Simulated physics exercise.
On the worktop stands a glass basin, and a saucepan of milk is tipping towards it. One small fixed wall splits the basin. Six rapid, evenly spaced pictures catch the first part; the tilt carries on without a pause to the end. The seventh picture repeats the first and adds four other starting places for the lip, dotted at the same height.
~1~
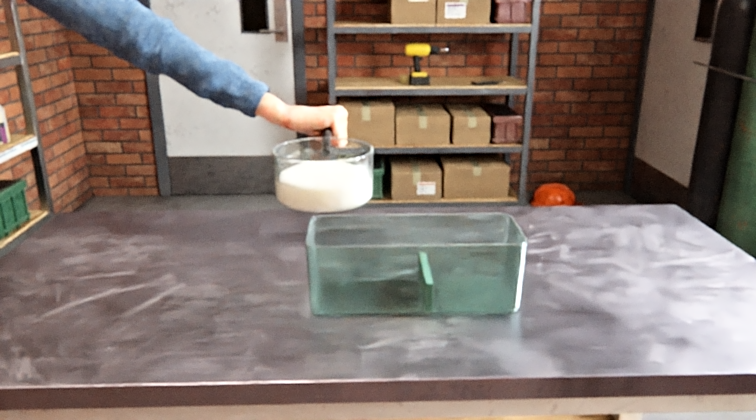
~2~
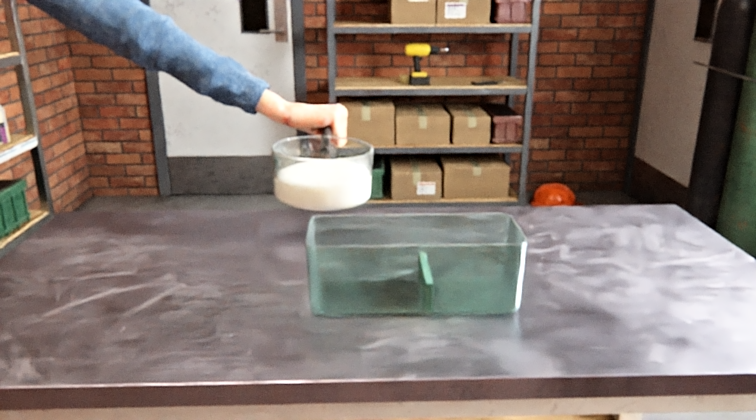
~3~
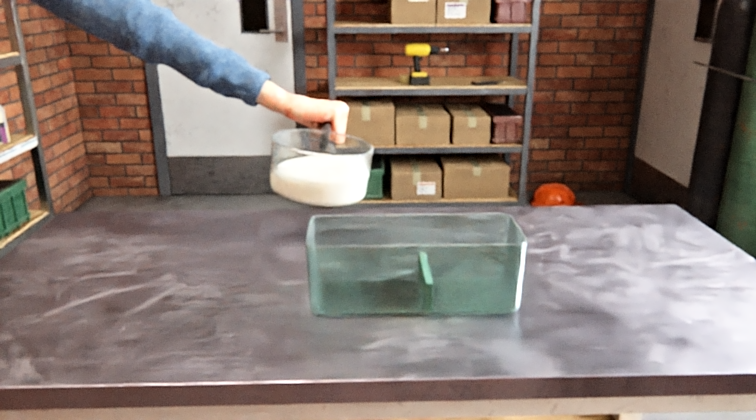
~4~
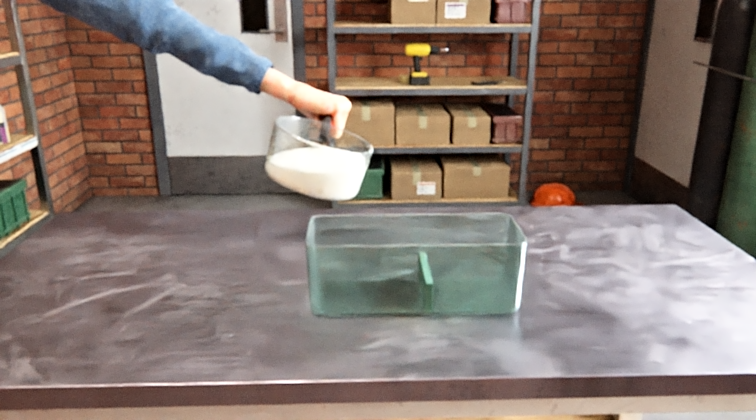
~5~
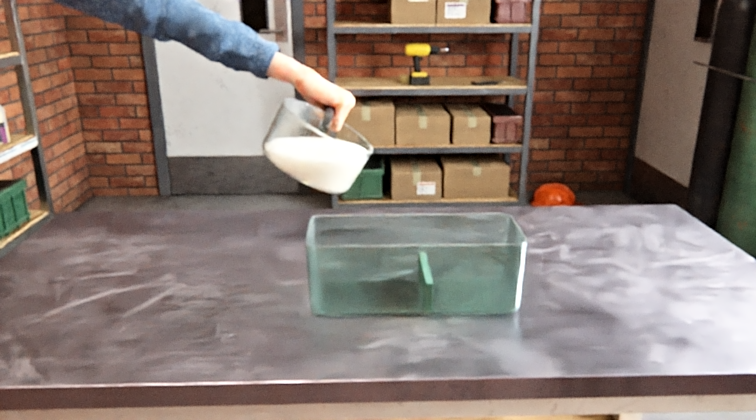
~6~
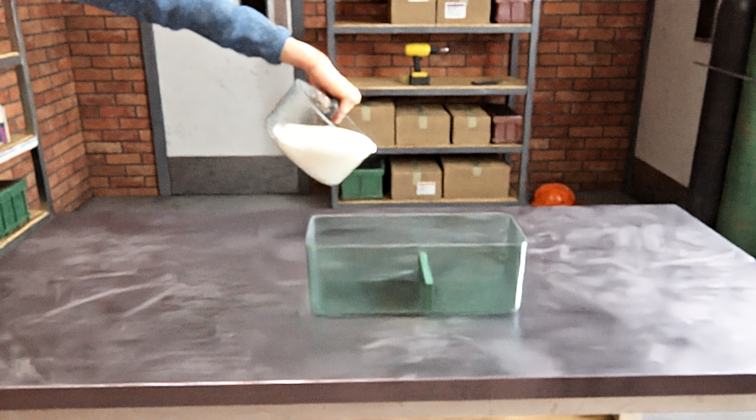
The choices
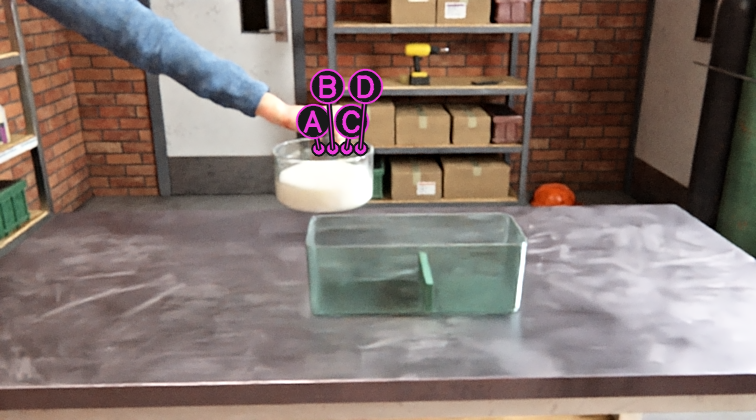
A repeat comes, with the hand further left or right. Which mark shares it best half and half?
Spot D does it best.
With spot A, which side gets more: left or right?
The left one.
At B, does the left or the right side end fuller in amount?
The left one.
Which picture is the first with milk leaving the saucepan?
In picture 6.
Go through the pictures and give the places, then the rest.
The first frame shows upright, lip at (371, 148); basin from (311, 314) to (519, 310); top of the wall at (425, 267); nothing has left yet.
The second frame shows tipped about 2°, lip at (371, 148); nothing has left yet.
The third frame shows tipped about 8°, lip at (371, 148); nothing has left yet.
The fourth frame shows tipped about 18°, lip at (371, 148); nothing has left yet.
The fifth frame shows tipped about 30°, lip at (371, 148); nothing has left yet.
The sixth frame shows tipped about 43°, lip at (371, 148); milk is over the lip, down to (371, 148).
On the marked copy, A at (318, 149); B at (332, 148); C at (346, 148); D at (360, 148).
For spot A, about 94 % ends left of the wall and 4 % right of it.
For spot B, about 95 % ends left of the wall and 3 % right of it.
For spot C, about 86 % ends left of the wall and 12 % right of it.
For spot D, about 46 % ends left of the wall and 52 % right of it.
